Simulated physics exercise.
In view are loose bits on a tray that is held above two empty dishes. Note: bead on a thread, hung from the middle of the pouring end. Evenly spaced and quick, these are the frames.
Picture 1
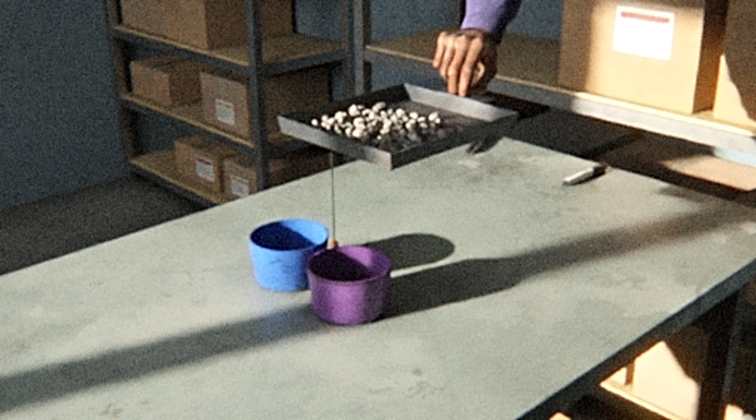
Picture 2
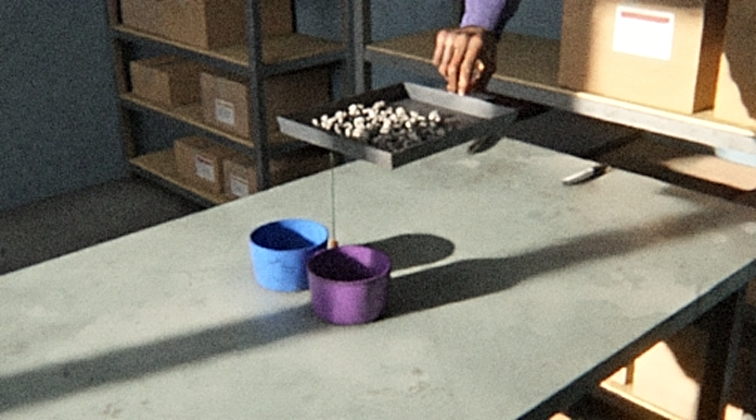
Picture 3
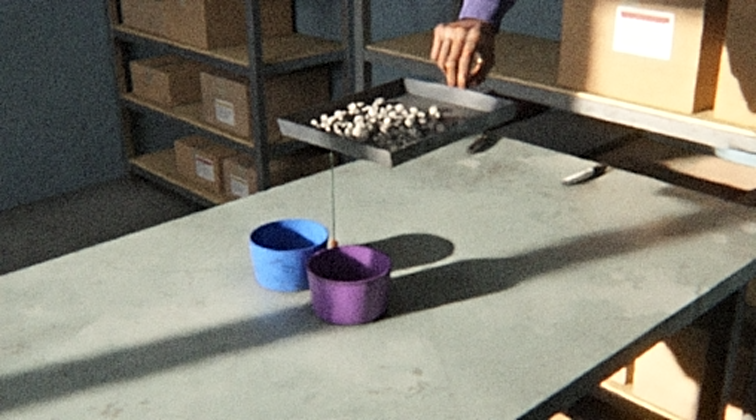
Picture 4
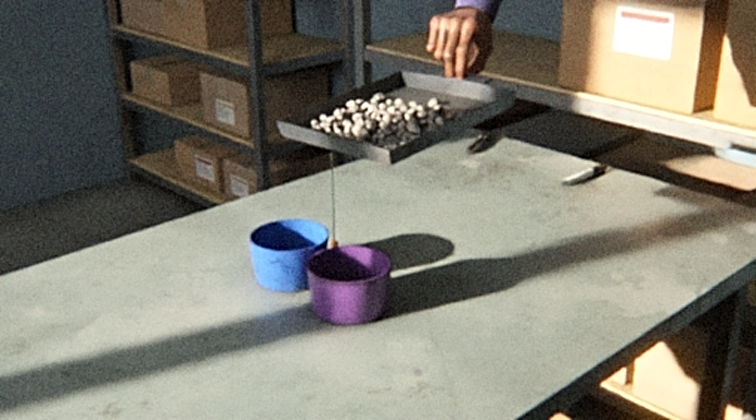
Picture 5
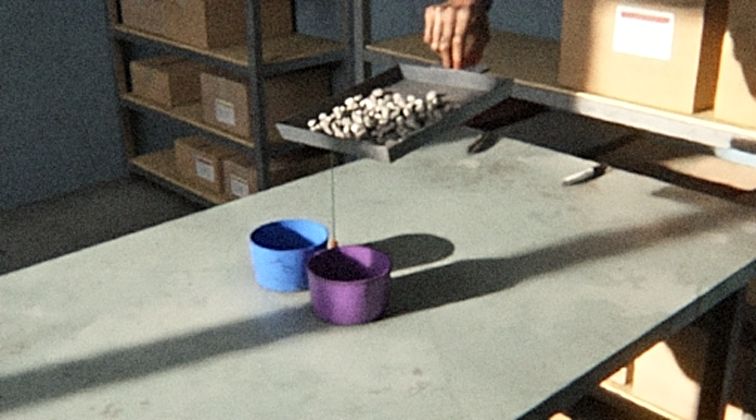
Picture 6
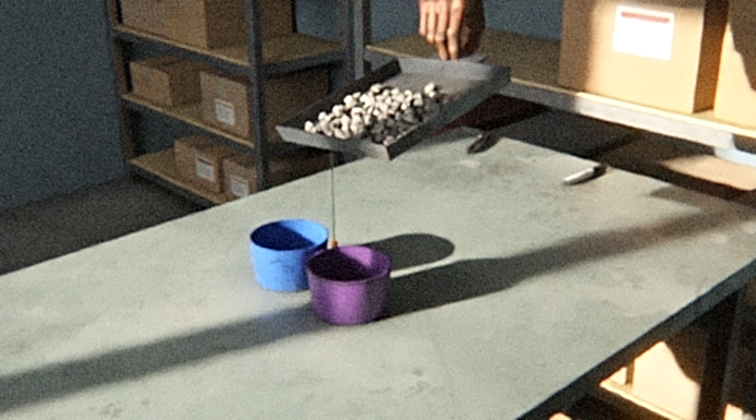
A hand in a purple sleeve grips the far edge of a dark tray of pale gravel bits above a grey-green table, seen from slightly above in a sunlit storeroom with boxes on shelves. Below the tray, a bead hangs on a thread near a blue dish at left and a purple one at right. The tray gradually tilts toward its near left corner while the camera stays still.
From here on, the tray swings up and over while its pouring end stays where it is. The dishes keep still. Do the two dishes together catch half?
I expect the catch to be a majority.
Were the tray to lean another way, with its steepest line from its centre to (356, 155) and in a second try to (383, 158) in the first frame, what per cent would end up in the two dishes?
20 % then 20 %, roughly.
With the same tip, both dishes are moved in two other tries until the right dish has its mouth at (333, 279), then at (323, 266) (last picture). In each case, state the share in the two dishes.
You'd end up with around 70 per cent and then around 80 per cent.
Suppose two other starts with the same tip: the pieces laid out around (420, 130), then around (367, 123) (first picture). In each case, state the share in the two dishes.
Close to 70 %, followed by close to 80 %.
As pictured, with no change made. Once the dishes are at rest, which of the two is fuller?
The fuller one is the left side.
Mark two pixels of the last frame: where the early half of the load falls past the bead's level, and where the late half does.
The first part at (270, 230); the rest at (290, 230).
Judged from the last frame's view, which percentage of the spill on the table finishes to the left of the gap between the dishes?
Roughly 100 in a hundred.
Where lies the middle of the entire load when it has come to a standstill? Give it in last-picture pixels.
The centre ends up roughly at (282, 274).
Just after the last frame, tray tipped steeply; every one on the tray.
A moment on, tray tipped right over; the larger part on the tray; just a few in the left dish; roughly a quarter in the air.
Further on, tray tipped past a quarter turn; roughly two thirds in the left dish; roughly a quarter outside both.
When it is over, tray tipped past a quarter turn; not one in the right dish; roughly two thirds in the left dish; roughly a quarter outside both.
